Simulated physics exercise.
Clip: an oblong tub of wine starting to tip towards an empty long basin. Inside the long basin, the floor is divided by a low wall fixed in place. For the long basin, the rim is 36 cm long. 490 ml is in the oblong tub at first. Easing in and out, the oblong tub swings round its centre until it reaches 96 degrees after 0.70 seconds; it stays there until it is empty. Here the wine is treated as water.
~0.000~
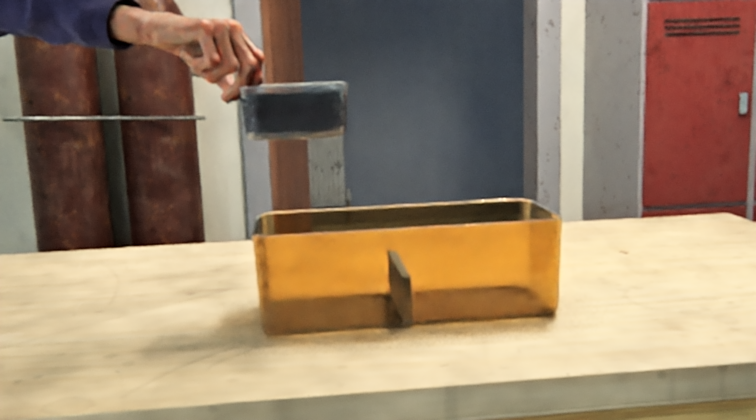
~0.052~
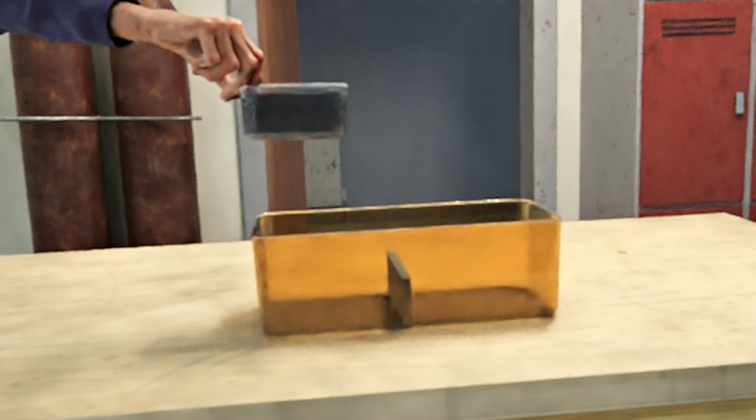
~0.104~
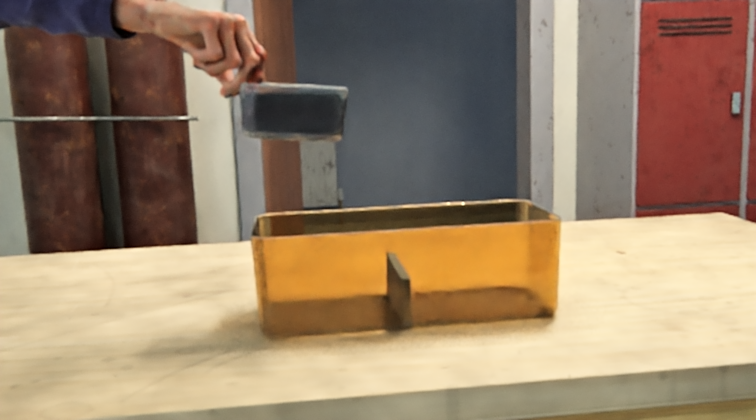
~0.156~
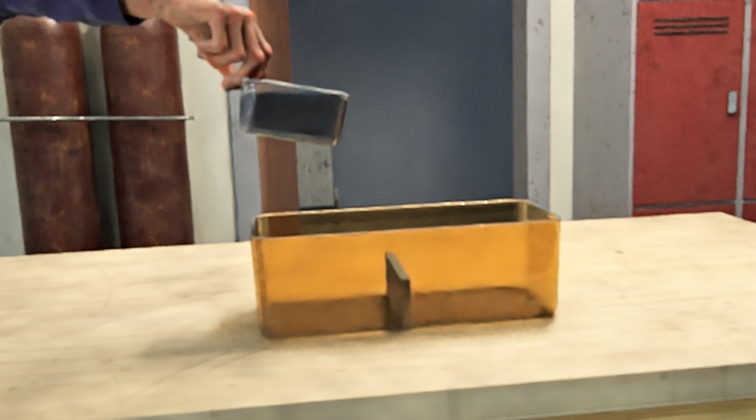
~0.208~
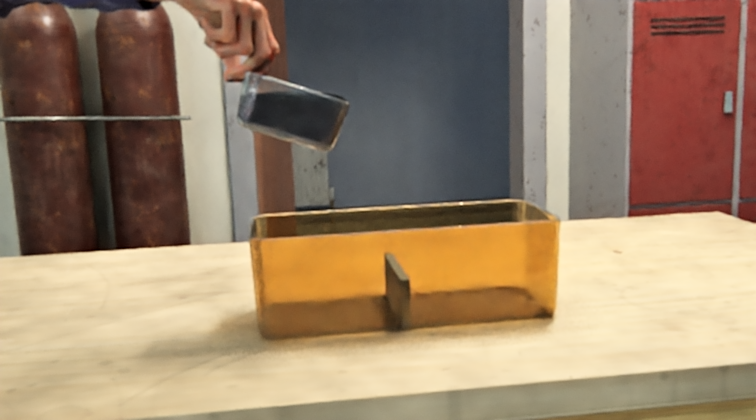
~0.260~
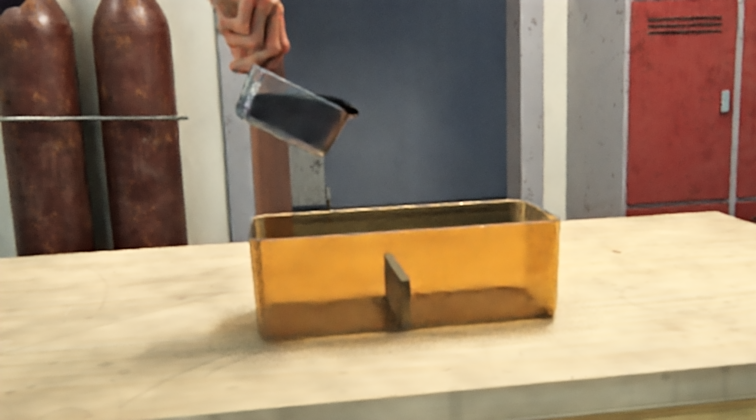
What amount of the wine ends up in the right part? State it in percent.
61 %.
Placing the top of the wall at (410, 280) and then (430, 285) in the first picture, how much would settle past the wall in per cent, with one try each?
45 per cent first, 10 per cent second.
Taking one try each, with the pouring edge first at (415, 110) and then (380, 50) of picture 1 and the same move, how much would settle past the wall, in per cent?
Result: 95 per cent, then 90 per cent.
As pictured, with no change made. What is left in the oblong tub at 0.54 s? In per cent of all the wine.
Still held: Roughly 22 % of the total.
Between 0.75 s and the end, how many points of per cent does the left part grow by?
Some 10 per cent.
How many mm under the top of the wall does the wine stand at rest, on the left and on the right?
Left: Roughly 48 mm; right: Roughly 46 mm.
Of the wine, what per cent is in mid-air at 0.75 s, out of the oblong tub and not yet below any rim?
Something like 5 per cent is in the air then.
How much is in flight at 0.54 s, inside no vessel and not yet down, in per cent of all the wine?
Around 42 in a hundred.
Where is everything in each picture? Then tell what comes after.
In the first frame, tilt 0°; pouring edge (344, 85); surface from (245, 95) to (343, 91); the long basin's rim runs from (256, 226) to (546, 210); the wall's top is at (399, 264).
In the second frame, tilt 1°; pouring edge (344, 86); surface from (245, 95) to (341, 92).
In the third frame, tilt 5°; pouring edge (345, 90); surface from (245, 95) to (342, 94).
In the fourth frame, tilt 11°; pouring edge (346, 96); surface from (245, 94) to (343, 95).
In the fifth frame, tilt 19°; pouring edge (346, 104); surface from (243, 96) to (345, 100); 2 per cent is over the edge.
In the sixth frame, tilt 29°; pouring edge (346, 113); surface from (243, 96) to (345, 105); 7 per cent is over the edge.
By 0.54 s the tilt is 84° and 21 per cent is still to pour, 6 is left of the wall and 30 right of it.
By 0.75 s the tilt is 96° and 6 per cent is still to pour, 29 is left of the wall and 61 right of it.
By 0.96 s the tilt is 96° and 1 per cent is still to pour, 36 is left of the wall and 61 right of it.
By 1.20 s the tilt is 96° and 0 per cent is still to pour, 39 is left of the wall and 61 right of it.
At rest 39 per cent lies left of the wall, 61 right of it and 1 outside.
